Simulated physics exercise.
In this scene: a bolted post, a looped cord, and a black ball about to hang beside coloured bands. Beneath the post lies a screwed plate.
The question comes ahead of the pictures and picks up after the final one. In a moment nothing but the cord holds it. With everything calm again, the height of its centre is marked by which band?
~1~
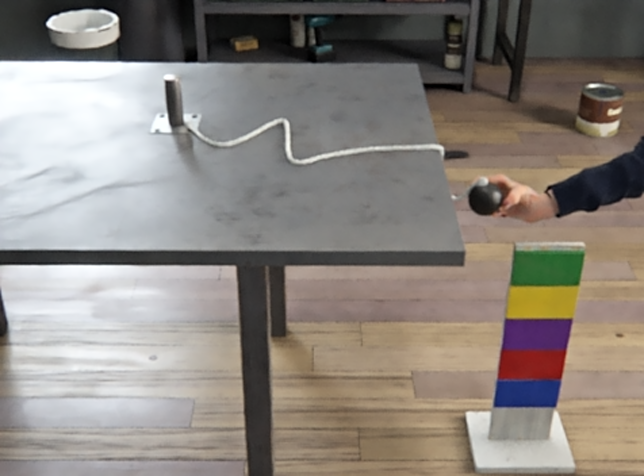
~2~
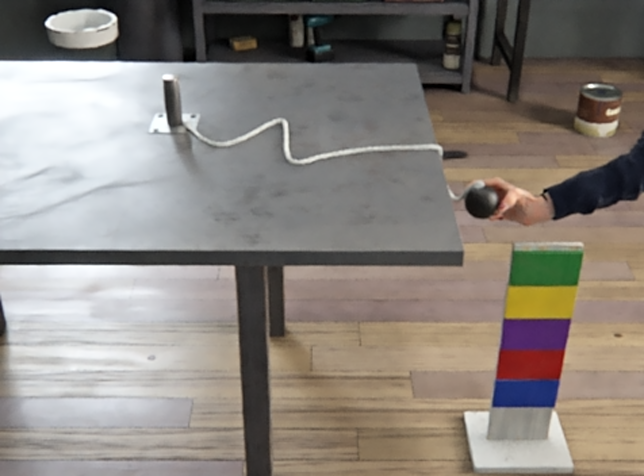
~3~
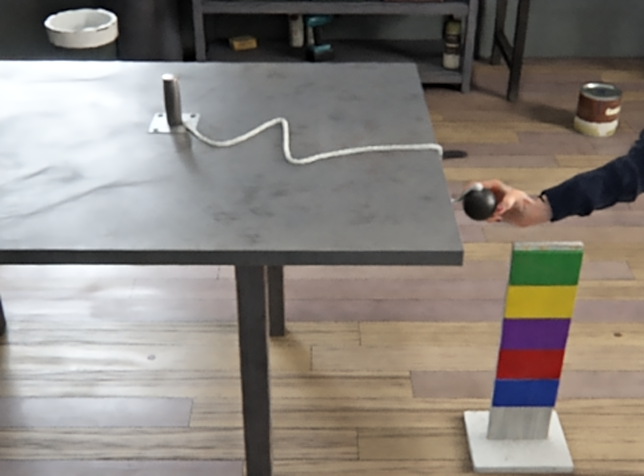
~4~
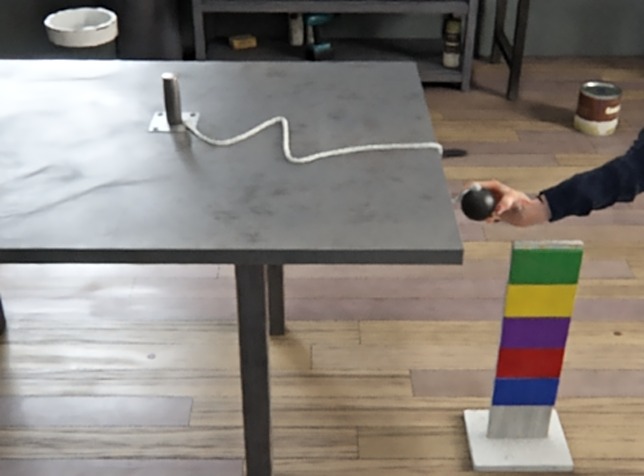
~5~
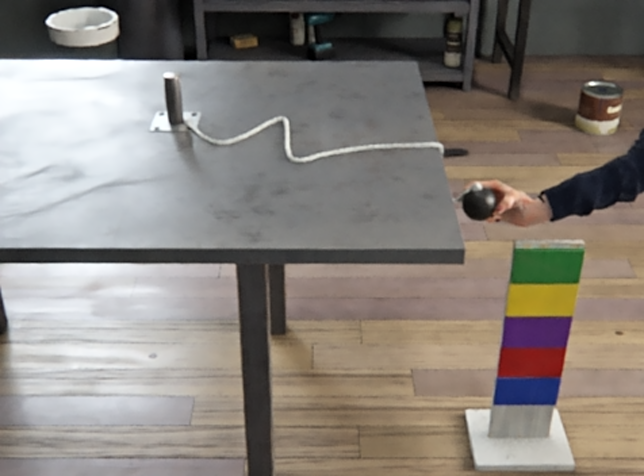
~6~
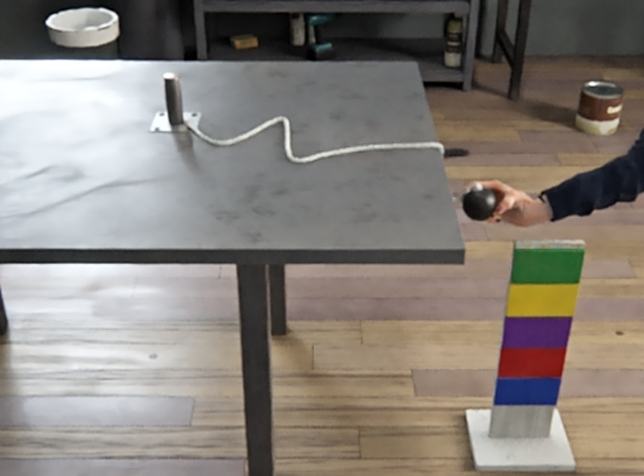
By the red band.
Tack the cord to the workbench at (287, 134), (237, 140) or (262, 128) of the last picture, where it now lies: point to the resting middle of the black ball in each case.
Going through the tries, I'd expect close to (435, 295), (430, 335) and lastly (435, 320).
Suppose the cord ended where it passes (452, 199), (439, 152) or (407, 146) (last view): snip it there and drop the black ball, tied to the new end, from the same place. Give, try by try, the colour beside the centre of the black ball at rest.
In order of the tries: Purple; then yellow; then green.
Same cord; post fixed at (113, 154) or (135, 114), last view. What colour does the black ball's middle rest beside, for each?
Trial 1 - purple; trial 2 - purple.
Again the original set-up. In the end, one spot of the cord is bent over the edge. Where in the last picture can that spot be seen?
The one at (308, 160).
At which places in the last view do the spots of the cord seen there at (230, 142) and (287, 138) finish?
Around (259, 128); the other one around (378, 137).
A little later, ball near (451, 358); level with red.
Next, ball near (394, 335); level with red.
Later still, ball near (437, 348); level with red.
When it is over, ball near (419, 345); level with red. The red one.
